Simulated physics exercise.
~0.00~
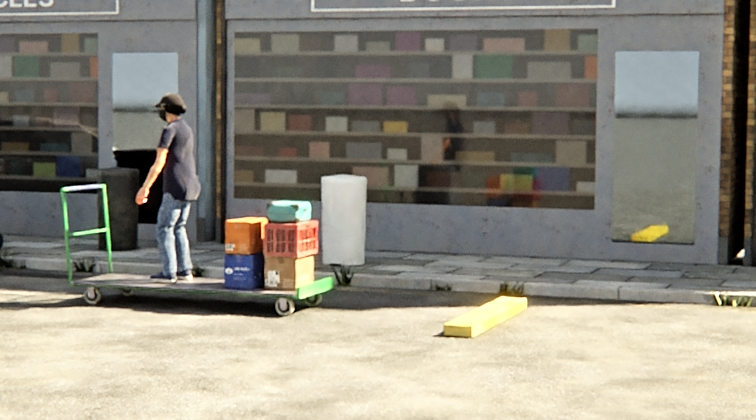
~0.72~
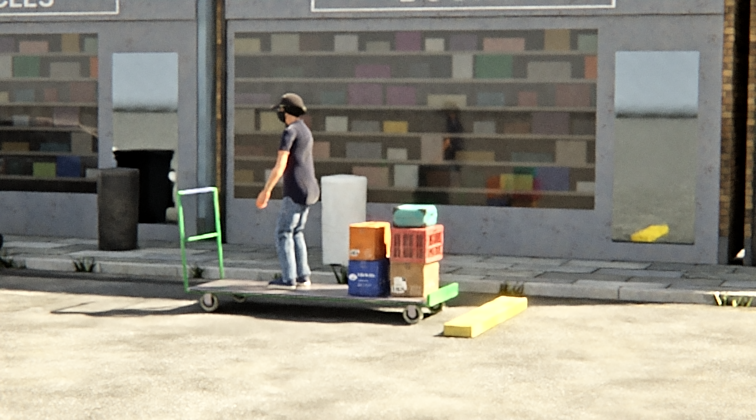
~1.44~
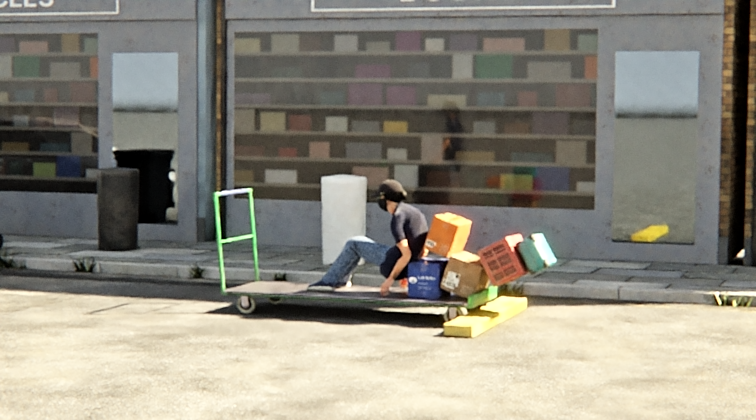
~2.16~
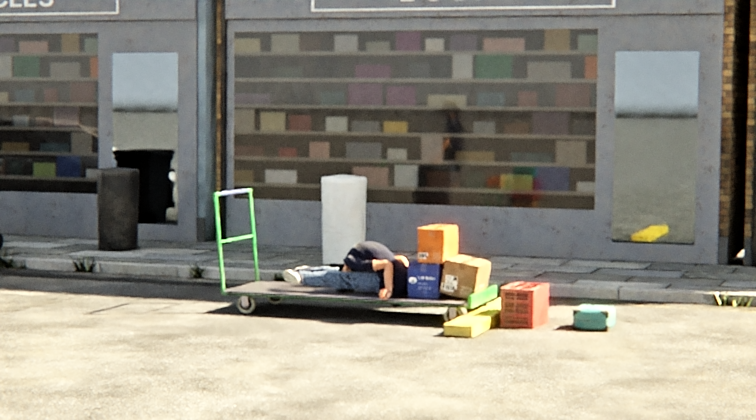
A person riding a trolley falls when it hits a kerb, and two items tumble off.
